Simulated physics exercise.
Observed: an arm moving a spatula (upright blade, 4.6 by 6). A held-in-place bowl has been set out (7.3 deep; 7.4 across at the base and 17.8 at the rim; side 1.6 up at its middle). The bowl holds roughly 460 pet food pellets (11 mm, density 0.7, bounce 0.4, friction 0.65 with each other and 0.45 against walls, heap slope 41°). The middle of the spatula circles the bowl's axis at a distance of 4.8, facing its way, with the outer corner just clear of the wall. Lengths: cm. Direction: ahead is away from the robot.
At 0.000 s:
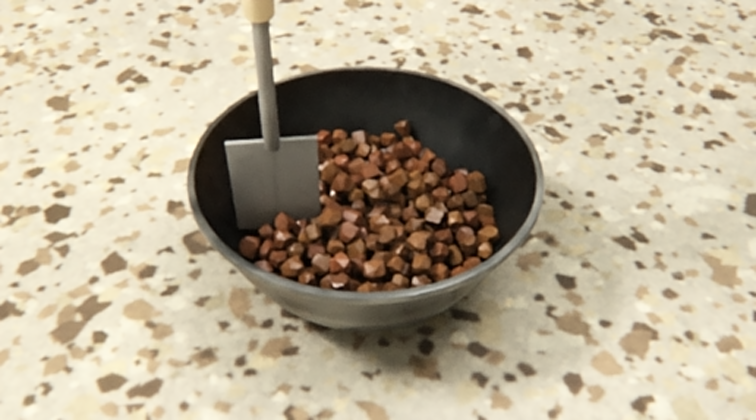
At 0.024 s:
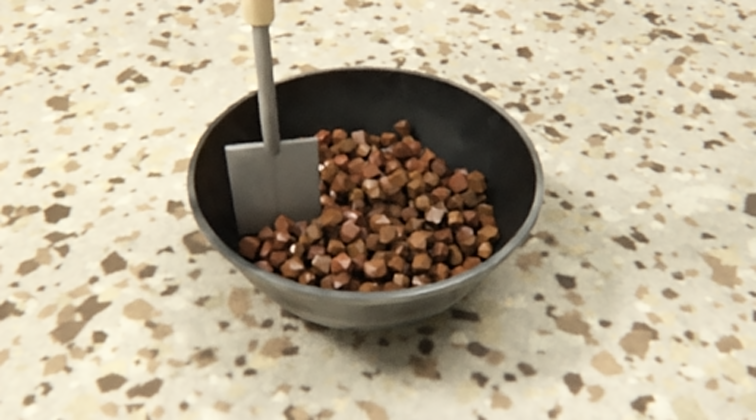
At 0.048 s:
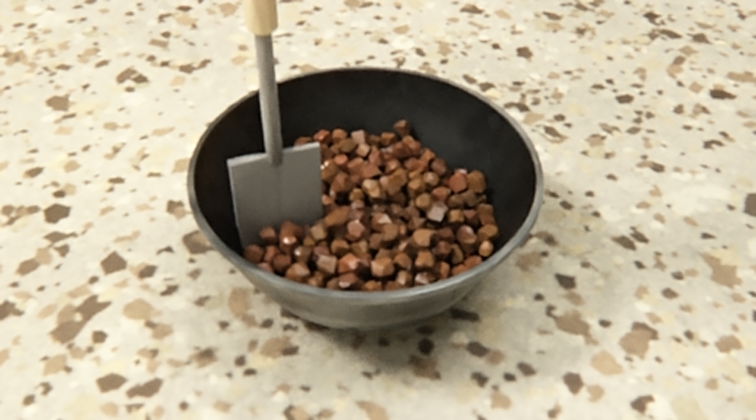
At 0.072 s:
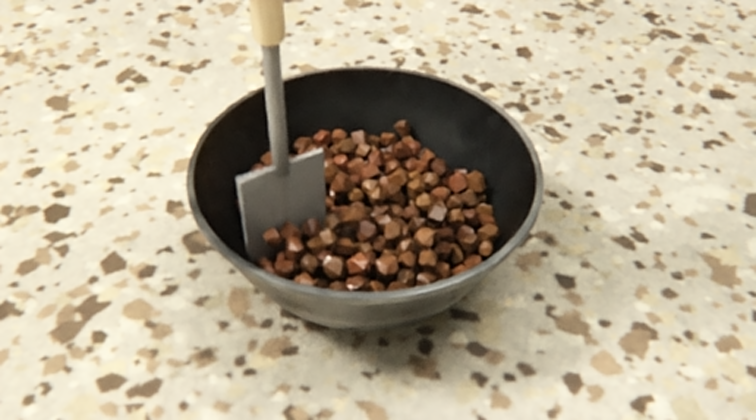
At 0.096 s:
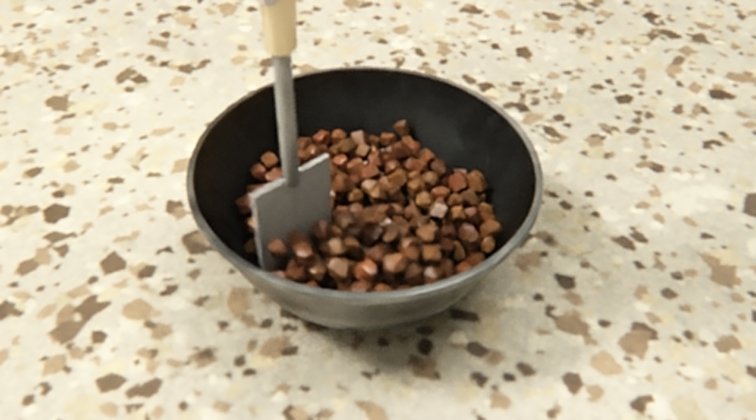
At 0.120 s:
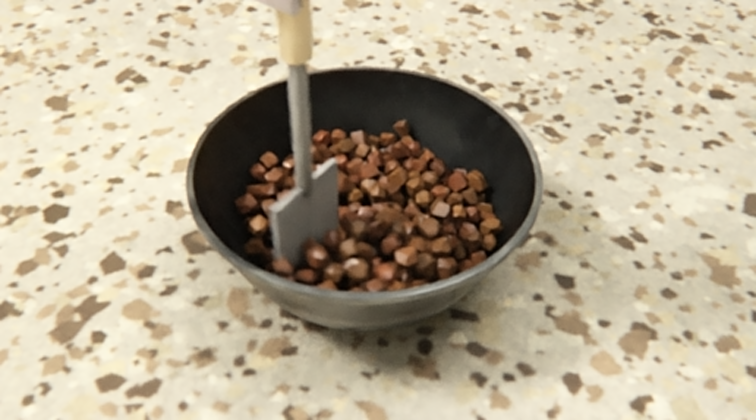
A spatula with an upright blade sweeps through brown pellets along a dark bowl's near-left side.
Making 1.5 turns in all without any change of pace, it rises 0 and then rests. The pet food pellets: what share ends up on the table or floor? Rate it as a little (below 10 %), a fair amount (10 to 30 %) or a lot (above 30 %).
A fair amount.
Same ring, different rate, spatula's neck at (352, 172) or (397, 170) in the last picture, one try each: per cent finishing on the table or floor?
First try: About 35 %; second try: About 40 %.
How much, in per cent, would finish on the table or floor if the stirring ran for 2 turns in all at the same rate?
I'd reckon near 30 per cent.
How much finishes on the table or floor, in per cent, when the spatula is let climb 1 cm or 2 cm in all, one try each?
Near 15 in a hundred, then 10 in a hundred.
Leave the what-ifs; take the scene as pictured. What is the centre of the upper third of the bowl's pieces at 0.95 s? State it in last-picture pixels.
Estimated centre: (401, 261).
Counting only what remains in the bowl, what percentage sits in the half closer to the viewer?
Around 35 per cent of what the bowl keeps.
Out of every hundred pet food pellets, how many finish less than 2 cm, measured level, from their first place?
Around 20 per cent.
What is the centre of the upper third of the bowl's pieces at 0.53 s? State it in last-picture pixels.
I'd point to somewhere close to (344, 120).
After 0.53 s, 240° round, highest piece 10 above the table; 431 in the bowl, 18 on the table or floor, 16 in flight or on the tool.
After 0.95 s, 74° round, highest piece 9 above the table; 384 in the bowl, 68 on the table or floor, 13 in flight or on the tool.
After 1.35 s, 180° round, highest piece 8 above the table; 365 in the bowl, 99 on the table or floor, 1 in flight or on the tool.
After 2.05 s, 180° round, highest piece 7 above the table; 365 in the bowl, 100 on the table or floor.
At rest, 365 in the bowl, 100 on the table or floor. That is 22 % on the table or floor.
